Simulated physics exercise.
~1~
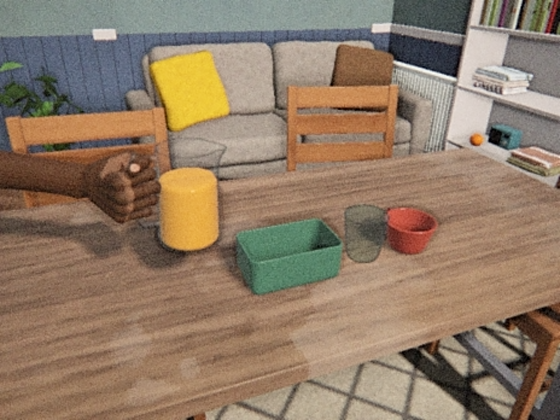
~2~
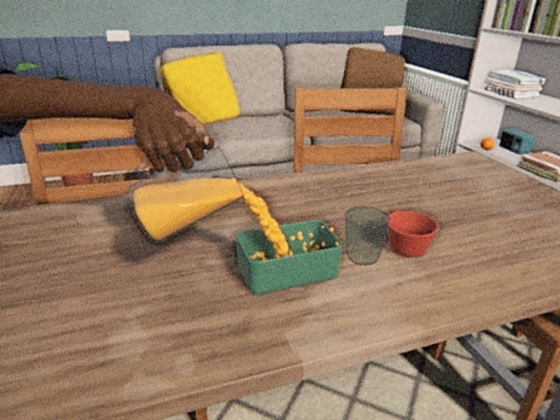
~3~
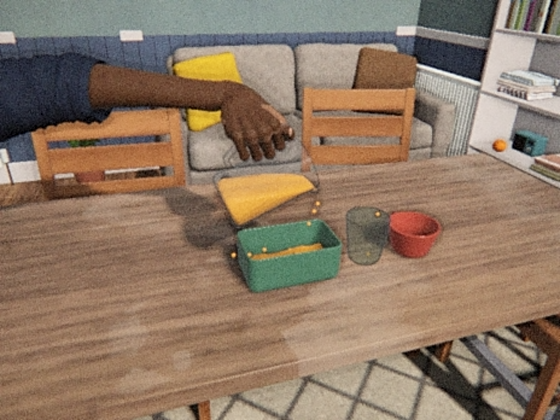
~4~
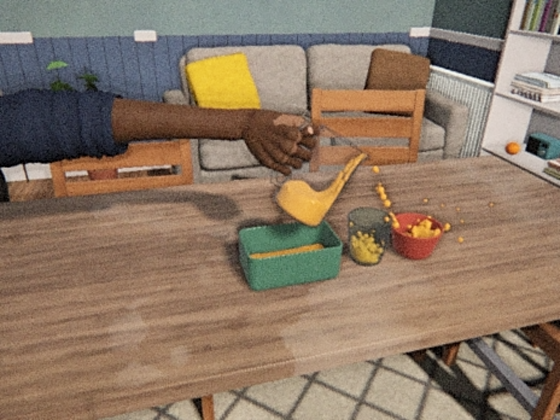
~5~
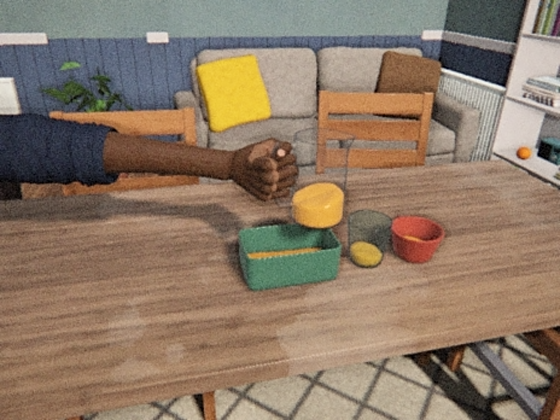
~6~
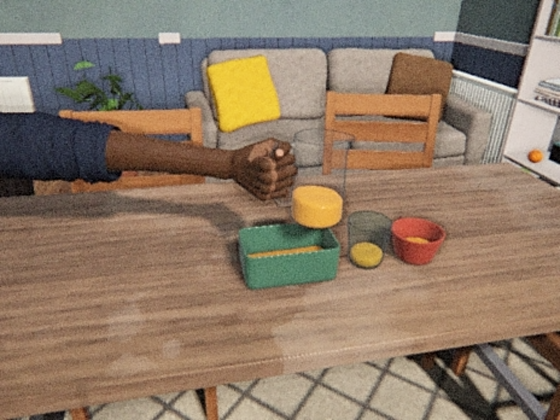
A hand tilting a glass jug, pouring orange juice into a green box, a glass and a red cup, then levelling it.
